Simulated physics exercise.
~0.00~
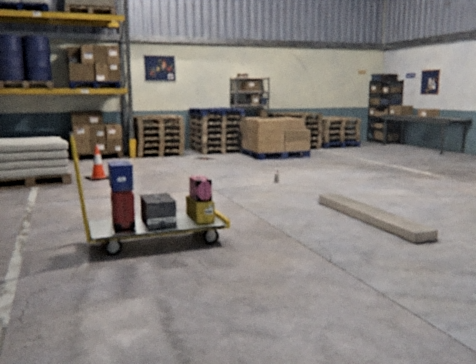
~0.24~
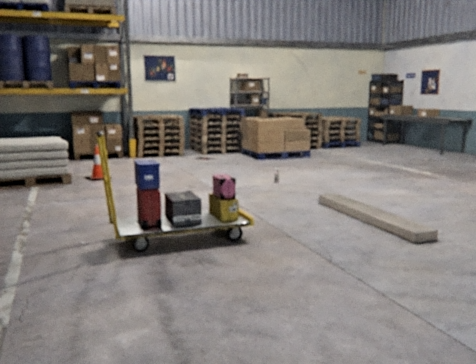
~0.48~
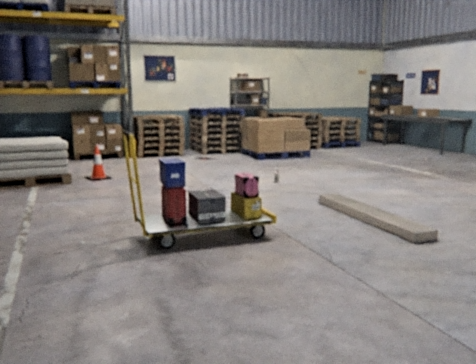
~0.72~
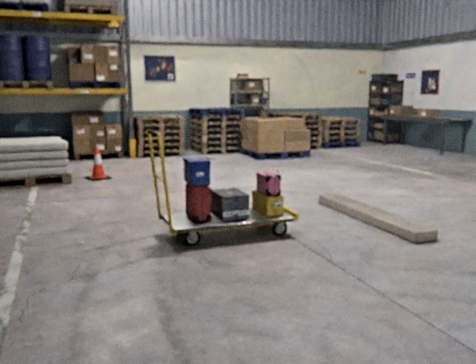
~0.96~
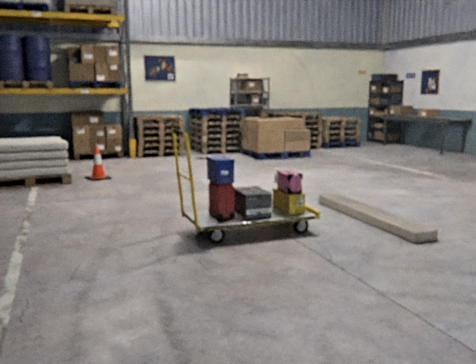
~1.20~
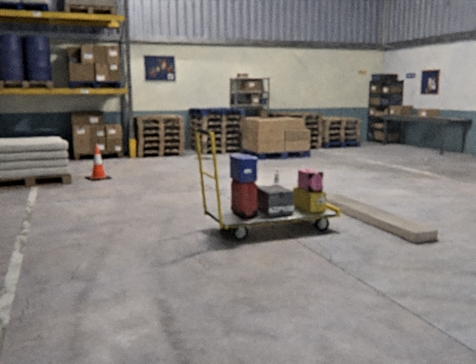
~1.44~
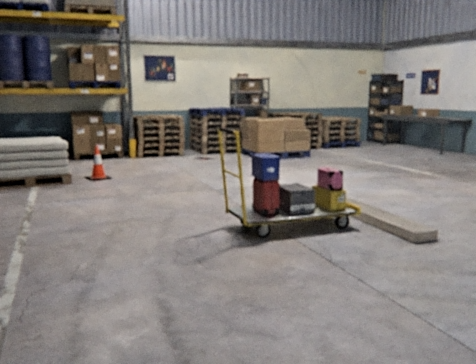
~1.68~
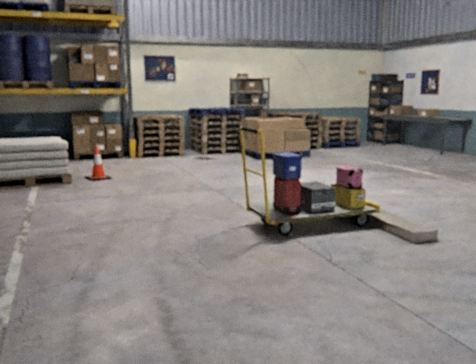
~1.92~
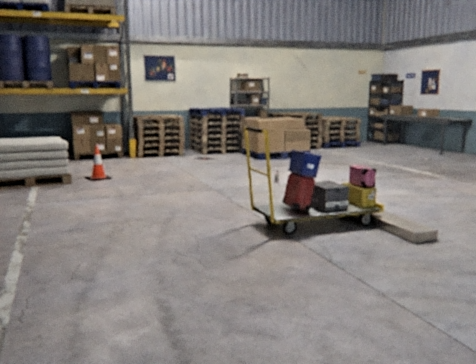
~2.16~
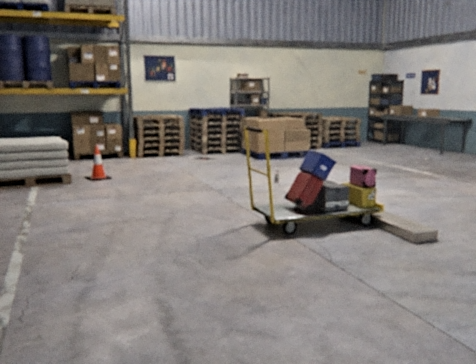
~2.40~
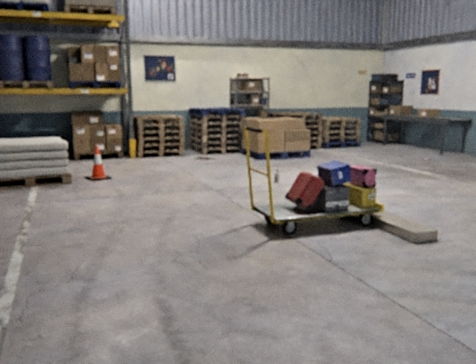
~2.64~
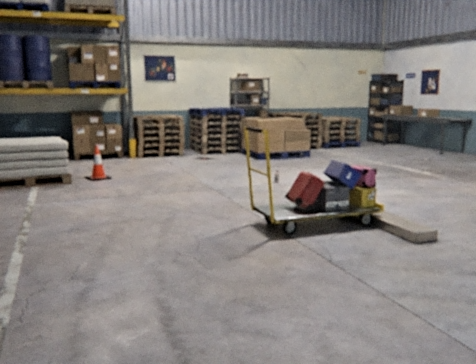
In a warehouse, a loaded trolley rolls right, stops at a kerb, and its blue tote topples.
